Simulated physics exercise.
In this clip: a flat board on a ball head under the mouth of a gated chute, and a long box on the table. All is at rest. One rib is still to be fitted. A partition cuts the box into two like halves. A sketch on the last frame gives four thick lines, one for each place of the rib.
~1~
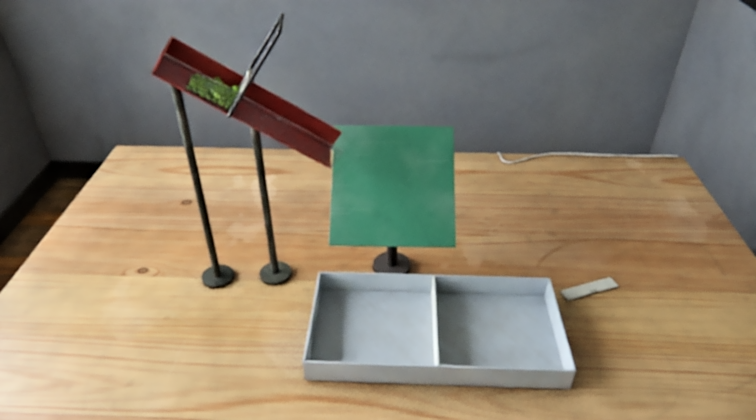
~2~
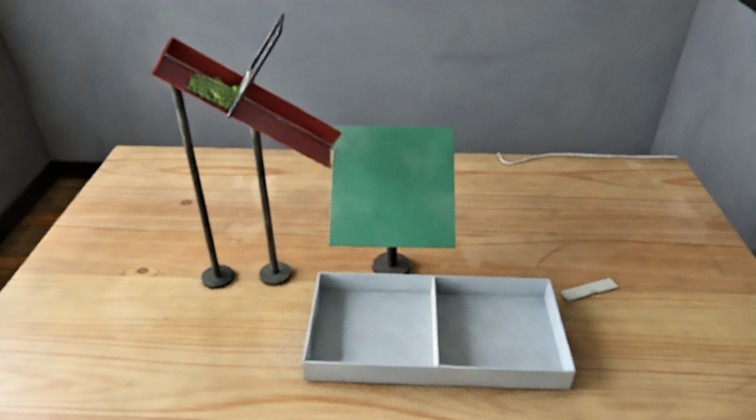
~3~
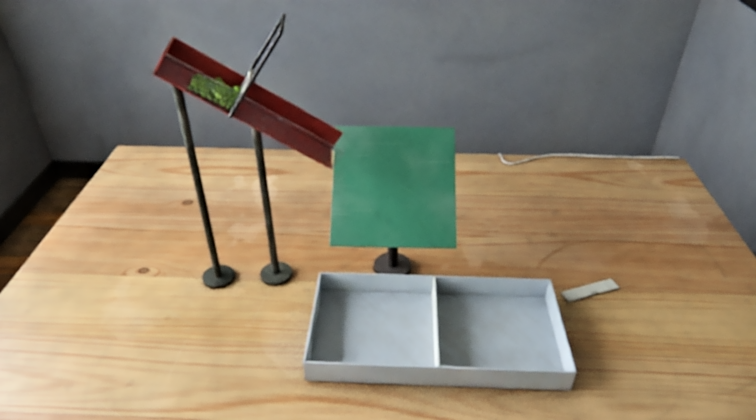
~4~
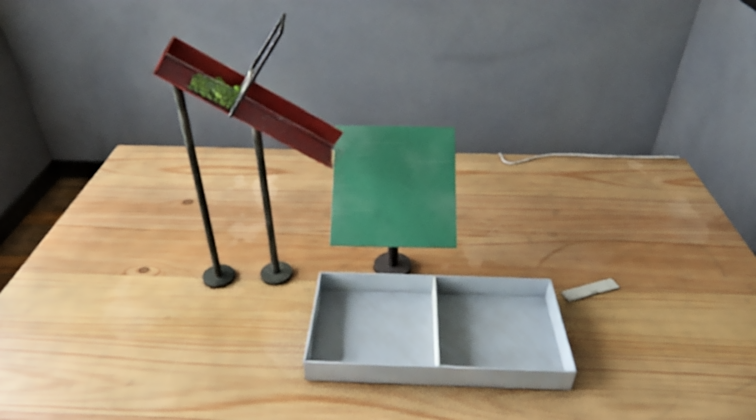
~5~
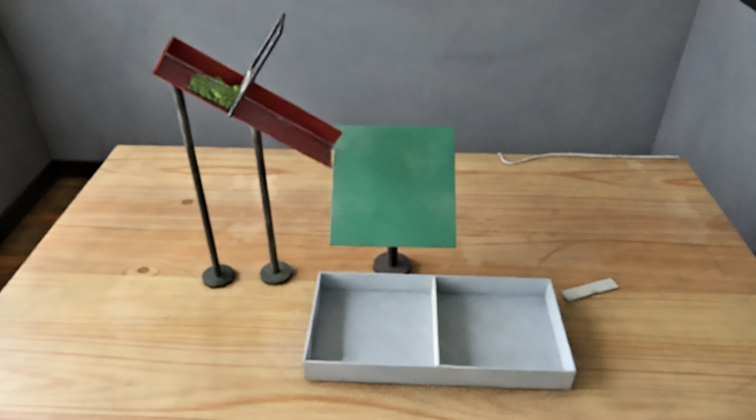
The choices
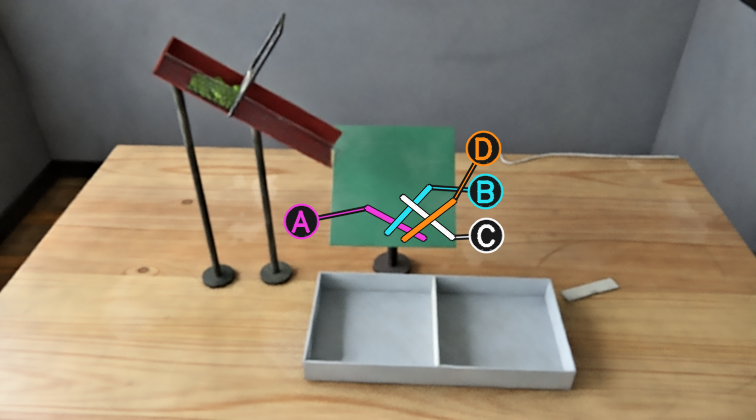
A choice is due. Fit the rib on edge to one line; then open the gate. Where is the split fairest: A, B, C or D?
Take C.
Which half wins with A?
More lands on the right.
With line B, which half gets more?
Left.
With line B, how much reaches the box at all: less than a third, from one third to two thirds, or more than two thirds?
It is more than two thirds.
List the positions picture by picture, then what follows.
Load behind the gate (221, 88), dried peas; lip of the chute (330, 158), sloping gently, in the first frame.
Middle of the board (393, 185), tilted fairly steeply; middle of its low edge (392, 247); of its high edge (394, 126), in the second frame.
Front corners of the box (304, 362) and (575, 372); front end of its middle wall (439, 367); gate still shut (248, 80), in the third frame.
Middle of the load (222, 88); lip (332, 159), in the fourth frame.
Middle of the load (222, 87); lip (331, 158), in the fifth frame.
On the marked copy, line A from (367, 208) to (423, 238); line B from (429, 187) to (387, 232); line C from (403, 197) to (452, 237); line D from (453, 201) to (404, 239).
For line A, of what is caught, about a tenth in the left half, almost all in the right.
For line B, of what is caught, every piece in the left half, not one piece in the right.
For line C, of what is caught, roughly half in the left half, roughly half in the right.
For line D, of what is caught, almost all in the left half, just a few in the right.
